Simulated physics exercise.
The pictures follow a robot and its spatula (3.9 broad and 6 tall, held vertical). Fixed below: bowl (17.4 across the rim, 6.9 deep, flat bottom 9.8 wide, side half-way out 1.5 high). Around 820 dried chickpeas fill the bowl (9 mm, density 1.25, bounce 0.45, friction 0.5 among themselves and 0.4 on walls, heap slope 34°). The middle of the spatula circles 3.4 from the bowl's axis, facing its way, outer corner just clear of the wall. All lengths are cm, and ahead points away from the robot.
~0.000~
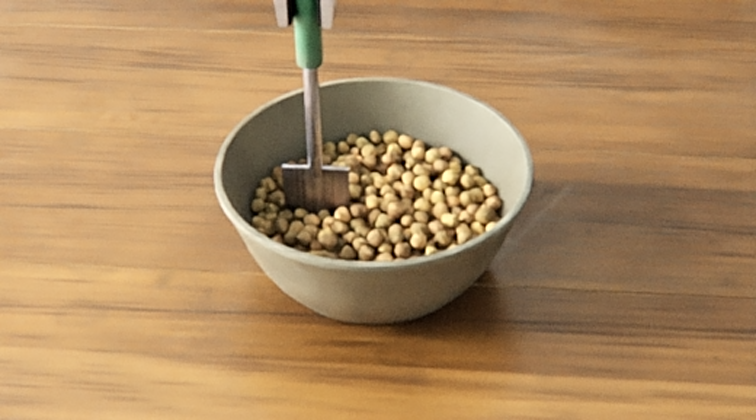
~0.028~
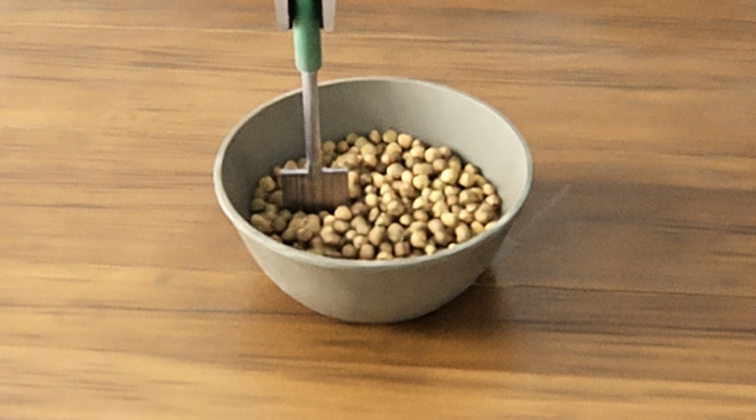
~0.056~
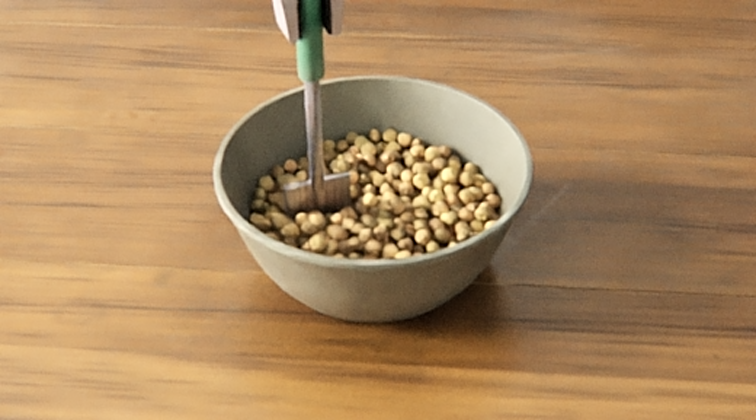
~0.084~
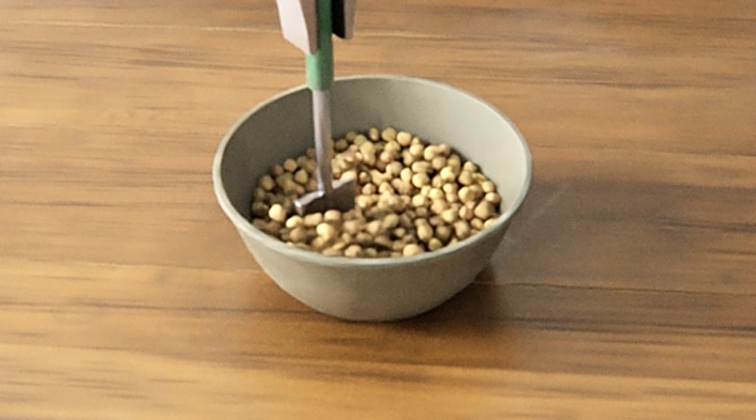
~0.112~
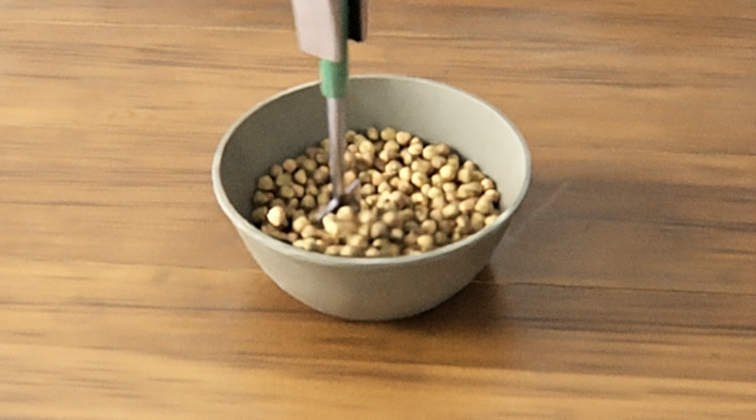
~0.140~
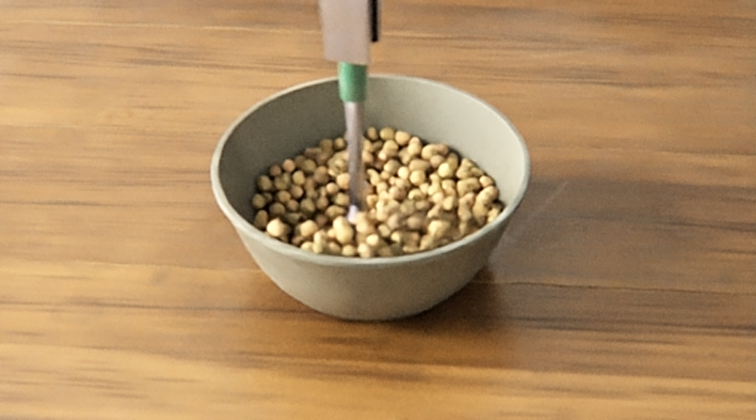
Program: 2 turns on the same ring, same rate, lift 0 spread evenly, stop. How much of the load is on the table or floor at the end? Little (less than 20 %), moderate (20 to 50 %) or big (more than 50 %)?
A little share, less than 20 %, ends on the table or floor.
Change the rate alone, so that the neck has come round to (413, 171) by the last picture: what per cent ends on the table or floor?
Some 35 per cent.
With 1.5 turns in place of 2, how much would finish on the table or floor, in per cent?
It would be near 5 per cent.
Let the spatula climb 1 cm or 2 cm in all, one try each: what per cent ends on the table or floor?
Some 5 and 5 per cent.
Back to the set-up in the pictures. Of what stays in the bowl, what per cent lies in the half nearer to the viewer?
About 60 per cent.
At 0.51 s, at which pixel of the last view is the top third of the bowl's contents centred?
At about (285, 168).
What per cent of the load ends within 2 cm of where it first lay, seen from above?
Roughly 5 per cent.
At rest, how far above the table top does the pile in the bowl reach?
About 7.0 cm.
By 0.51 s, 332° round, highest piece 9 above the table; 782 in the bowl, 23 on the table or floor, 16 in flight or on the tool.
By 0.87 s, 221° round, highest piece 8 above the table; 761 in the bowl, 55 on the table or floor, 5 in flight or on the tool.
By 1.25 s, 0° round, highest piece 7 above the table; 745 in the bowl, 75 on the table or floor, 1 in flight or on the tool.
By 1.95 s, 0° round, highest piece 7 above the table; 745 in the bowl, 76 on the table or floor.
Final count, 745 in the bowl, 76 on the table or floor. That is 9 % on the table or floor.
